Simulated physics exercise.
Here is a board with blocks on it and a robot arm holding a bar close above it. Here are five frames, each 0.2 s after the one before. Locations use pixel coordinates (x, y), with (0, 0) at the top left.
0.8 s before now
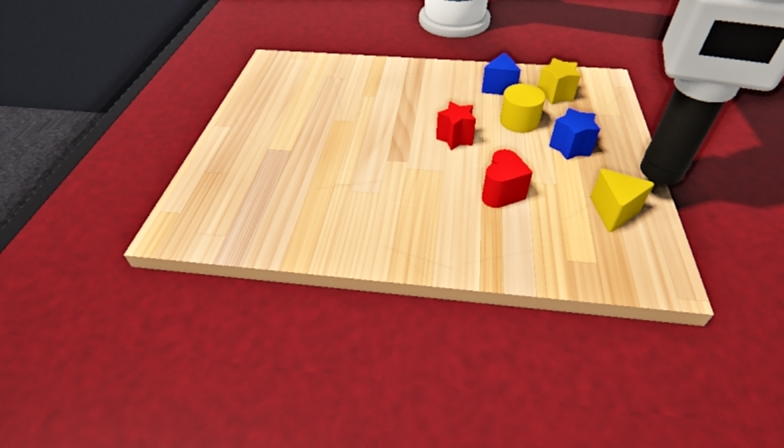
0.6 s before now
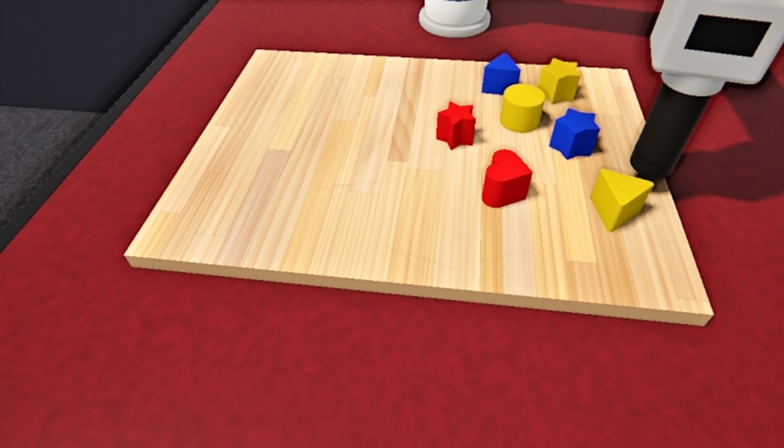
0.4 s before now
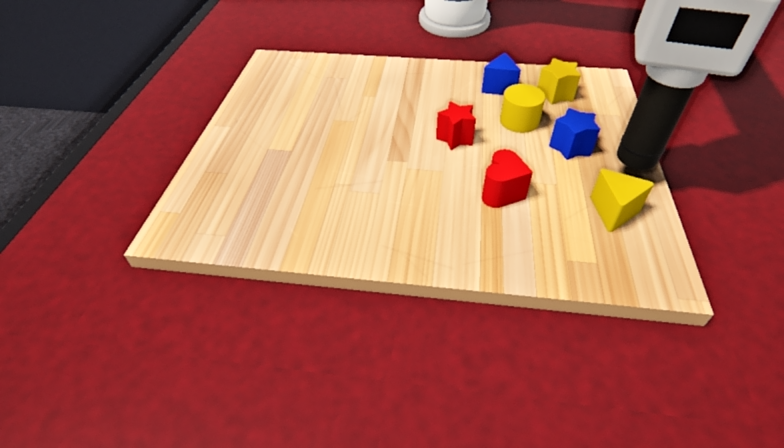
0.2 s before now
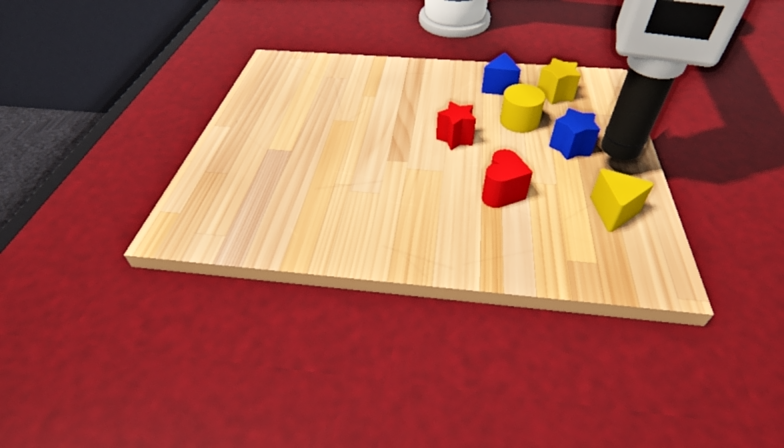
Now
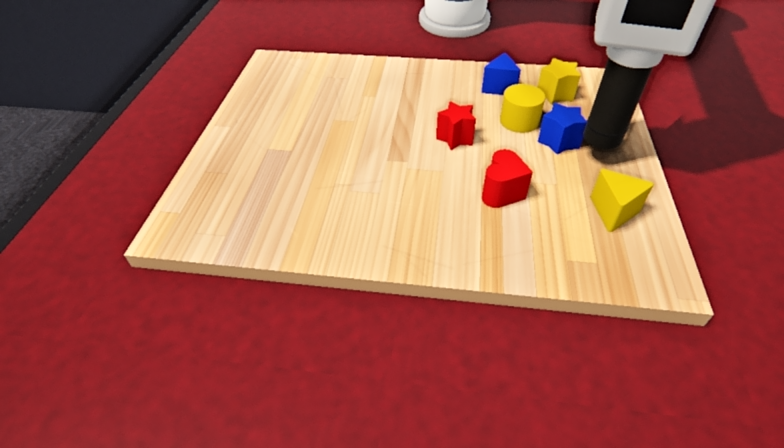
A white robot arm holding a black bar reaches in from the upper right over a pale wooden board on a red surface, seen from above at an angle. Small red, blue and yellow blocks cluster on the board's right half, with a white cylindrical object behind. The bar slides steadily left, then nudges the blue star block slightly left, while the other blocks and camera stay still.
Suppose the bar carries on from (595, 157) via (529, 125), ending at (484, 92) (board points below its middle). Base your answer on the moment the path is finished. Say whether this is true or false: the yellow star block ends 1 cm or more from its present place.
Answer: False.
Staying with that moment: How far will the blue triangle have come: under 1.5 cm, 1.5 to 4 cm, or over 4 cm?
Result: 1.5-4 cm.
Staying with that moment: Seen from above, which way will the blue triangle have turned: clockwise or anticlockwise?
My answer: Clockwise.
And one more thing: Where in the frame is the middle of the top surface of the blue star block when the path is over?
I'd place it at (456, 58), taking the centre of its top.
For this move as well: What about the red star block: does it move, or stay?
That one stays where it is.
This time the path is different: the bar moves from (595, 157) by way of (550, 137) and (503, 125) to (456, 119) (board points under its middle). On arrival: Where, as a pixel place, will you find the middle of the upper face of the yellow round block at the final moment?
At pixel (457, 59).
What follows on the original path. One third of the way, bar at (554, 117); yellow round block at (495, 80); blue star block at (523, 93).
Two thirds of the way, bar at (514, 97); blue triangle at (502, 62), turned 15° clockwise; yellow round block at (456, 64); blue star block at (484, 75).
At the end, bar at (486, 74); red star block in place; blue triangle at (502, 55), turned 35° clockwise; yellow round block at (424, 54); yellow star block in place; blue star block at (456, 58), turned 20° anticlockwise.
